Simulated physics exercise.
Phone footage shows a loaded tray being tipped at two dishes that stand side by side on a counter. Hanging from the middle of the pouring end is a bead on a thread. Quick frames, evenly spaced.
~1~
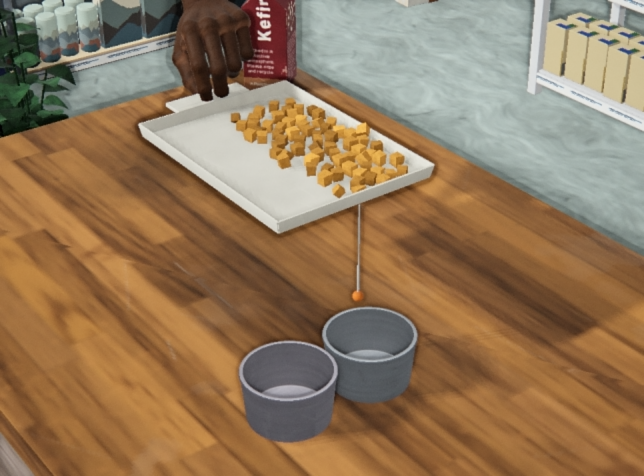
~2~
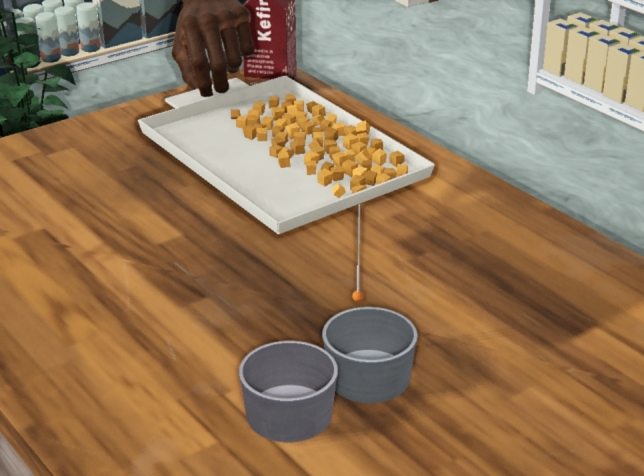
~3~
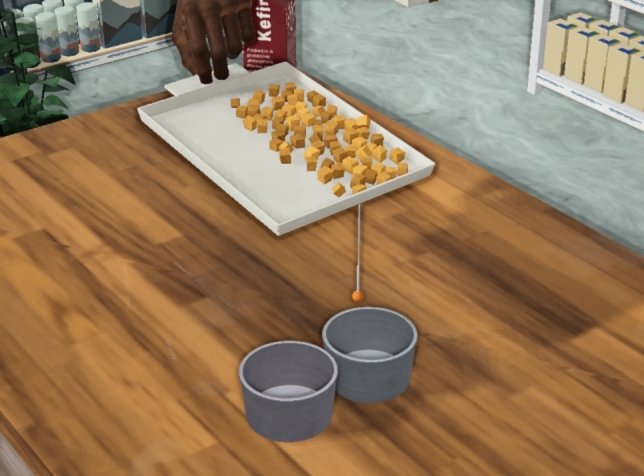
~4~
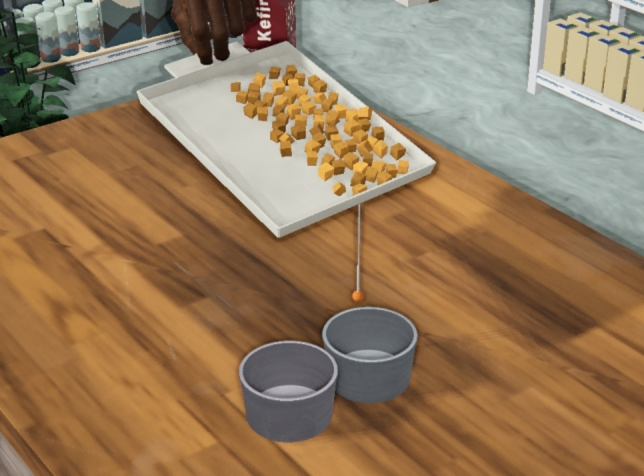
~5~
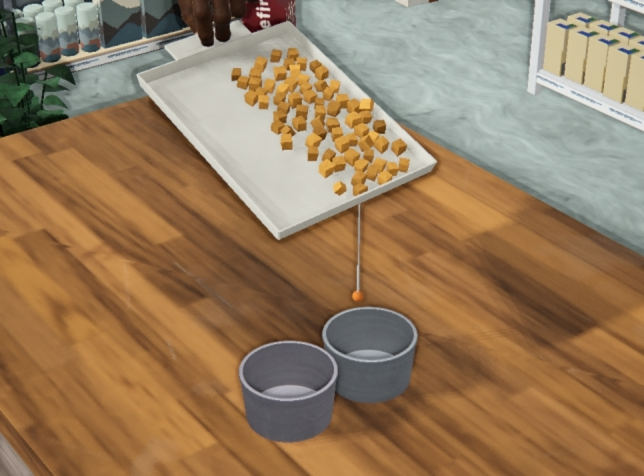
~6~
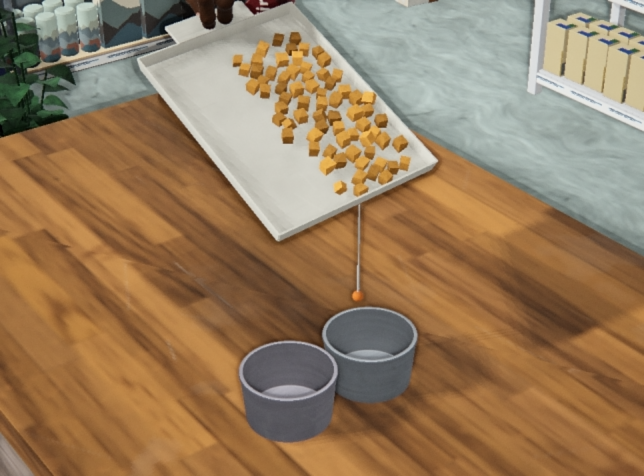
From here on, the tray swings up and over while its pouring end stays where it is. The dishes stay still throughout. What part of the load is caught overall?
The greater share is going to end up in the dishes.
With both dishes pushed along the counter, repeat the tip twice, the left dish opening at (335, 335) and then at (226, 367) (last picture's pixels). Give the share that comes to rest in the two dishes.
First position: Some 50 %; second position: Some 50 %.
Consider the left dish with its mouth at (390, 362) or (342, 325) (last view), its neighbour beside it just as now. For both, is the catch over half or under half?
The first place gets a lesser share, the second a lesser share.
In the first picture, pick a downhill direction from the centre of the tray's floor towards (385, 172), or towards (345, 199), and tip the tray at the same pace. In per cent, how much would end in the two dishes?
Near 0 % and, after that, 50 %.
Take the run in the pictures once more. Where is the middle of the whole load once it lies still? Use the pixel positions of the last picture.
Somewhere around (308, 401) in the final view.
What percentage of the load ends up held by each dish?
Per hundred pieces, the left dish ends with about 40 and the right dish with about 30.
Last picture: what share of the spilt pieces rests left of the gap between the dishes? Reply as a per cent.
Share to the left: Near 50 per cent.
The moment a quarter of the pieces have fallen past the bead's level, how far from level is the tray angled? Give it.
That happens at around 100°.
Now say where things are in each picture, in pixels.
The first frame shows corners of the pouring end at (278, 220) and (430, 164), level; middle of the load at (318, 141), croutons; left dish at (316, 412); right dish at (398, 373); bead on its thread at (358, 296).
The second frame shows corners of the pouring end at (278, 221) and (430, 164), level; middle of the load at (318, 139).
The third frame shows corners of the pouring end at (279, 223) and (431, 163), tipped barely, lowest at the left corner; middle of the load at (318, 132).
The fourth frame shows corners of the pouring end at (279, 226) and (431, 162), tipped a little, lowest at the left corner; middle of the load at (319, 122).
The fifth frame shows corners of the pouring end at (280, 229) and (432, 161), tipped clearly, lowest at the left corner; middle of the load at (320, 113).
The sixth frame shows corners of the pouring end at (280, 232) and (433, 160), tipped clearly, lowest at the left corner; middle of the load at (322, 104); left dish at (316, 412); right dish at (398, 373).
Soon, tray tipped steeply; most on the tray; a small part in the air.
A while on, tray tipped past a quarter turn; a small part on the tray; about a quarter in the left dish; a small part in the right dish; a small part outside both; about half in the air.
Towards the end, tray tipped past a quarter turn; about a third in the left dish; about a quarter in the right dish; about a third outside both.
Finally, tray tipped past a quarter turn; about a third in the left dish; about a quarter in the right dish; about a third outside both.
